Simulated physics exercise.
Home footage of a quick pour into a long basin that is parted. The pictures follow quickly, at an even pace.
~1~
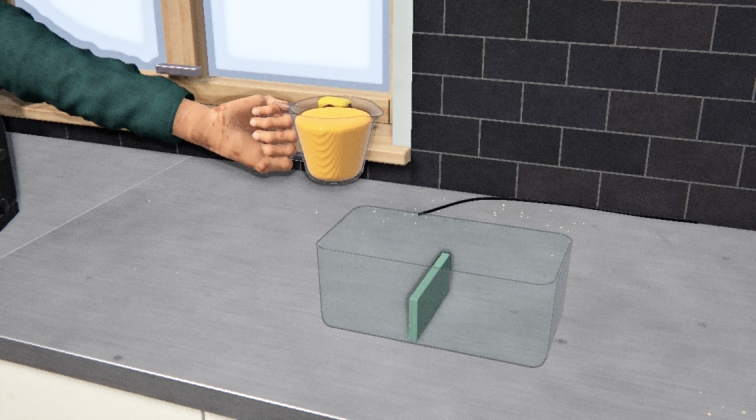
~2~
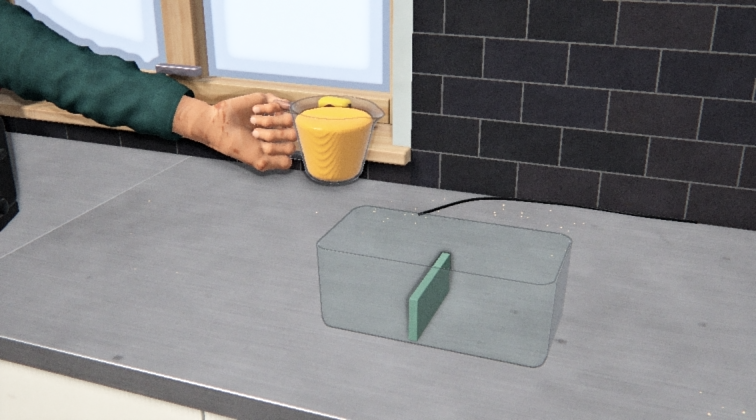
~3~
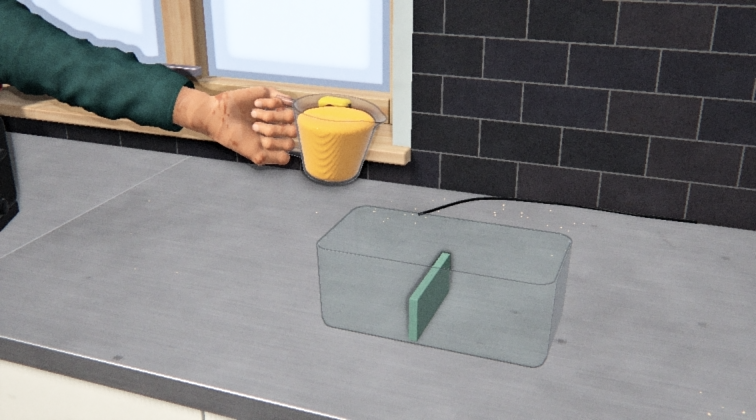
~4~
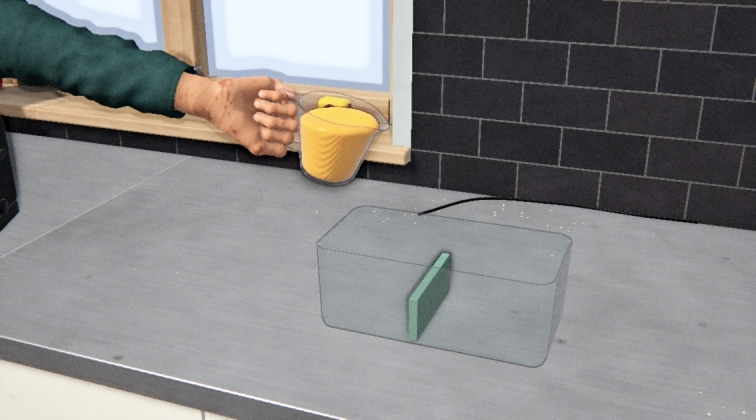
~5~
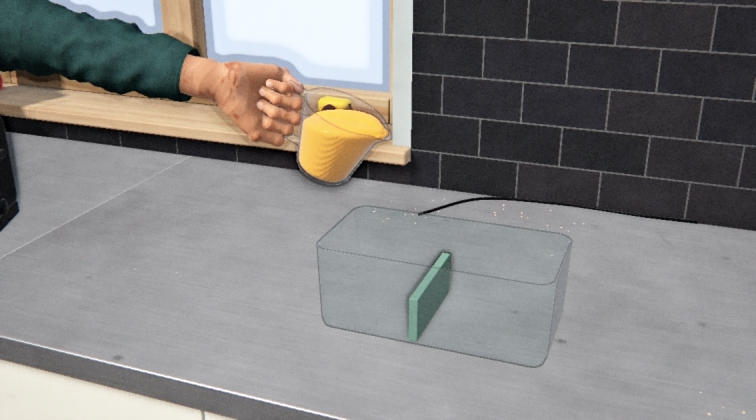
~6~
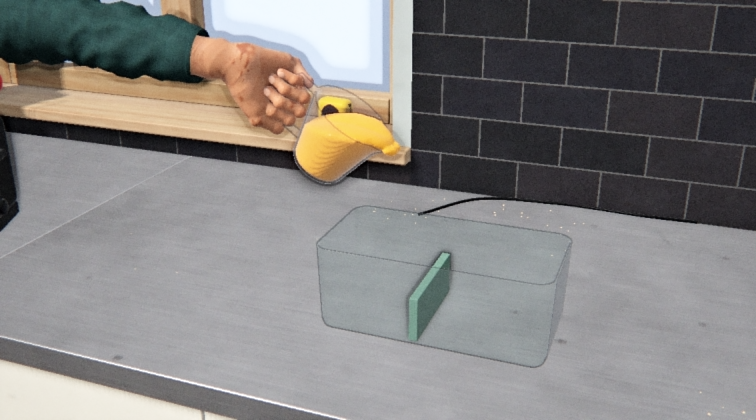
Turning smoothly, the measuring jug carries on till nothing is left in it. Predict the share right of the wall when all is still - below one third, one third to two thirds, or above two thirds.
Short of a third.
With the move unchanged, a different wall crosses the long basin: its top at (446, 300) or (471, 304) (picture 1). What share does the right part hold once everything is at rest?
Try 1: About 15 percent; try 2: About 15 percent.
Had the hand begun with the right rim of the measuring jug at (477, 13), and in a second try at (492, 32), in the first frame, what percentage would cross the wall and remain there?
You'd get around 80 per cent and then around 75 per cent.
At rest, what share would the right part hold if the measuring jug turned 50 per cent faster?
Around 10 in a hundred.
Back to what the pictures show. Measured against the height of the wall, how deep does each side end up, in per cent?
30 per cent left, 0 per cent right.
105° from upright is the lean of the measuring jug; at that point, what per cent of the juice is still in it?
25 in a hundred.
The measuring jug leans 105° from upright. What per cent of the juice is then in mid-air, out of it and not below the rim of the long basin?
It comes to 25 per cent or so.
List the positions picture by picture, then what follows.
The first frame shows tilt 0°; pouring edge (383, 113); surface from (301, 113) to (373, 121); the long basin's rim runs from (336, 226) to (564, 261); the wall's top is at (431, 276).
The second frame shows tilt 2°; pouring edge (384, 115); surface from (301, 112) to (373, 121).
The third frame shows tilt 6°; pouring edge (386, 120); surface from (303, 112) to (375, 123).
The fourth frame shows tilt 14°; pouring edge (389, 128); surface from (306, 112) to (379, 126).
The fifth frame shows tilt 24°; pouring edge (392, 139); surface from (309, 116) to (387, 130).
The sixth frame shows tilt 36°; pouring edge (392, 151); surface from (308, 122) to (391, 143); 4 per cent is over the edge.
A moment on, the tilt is 105° and 25 per cent is still to pour, 42 is left of the wall and 9 right of it.
Next, the tilt is 120° and 0 per cent is still to pour, 87 is left of the wall and 10 right of it.
Then the tilt is 120° and 0 per cent is still to pour, 86 is left of the wall and 13 right of it.
Later the tilt is 120° and 0 per cent is still to pour, 86 is left of the wall and 13 right of it.
Finally, 86 per cent lies left of the wall, 13 right of it and 1 outside.
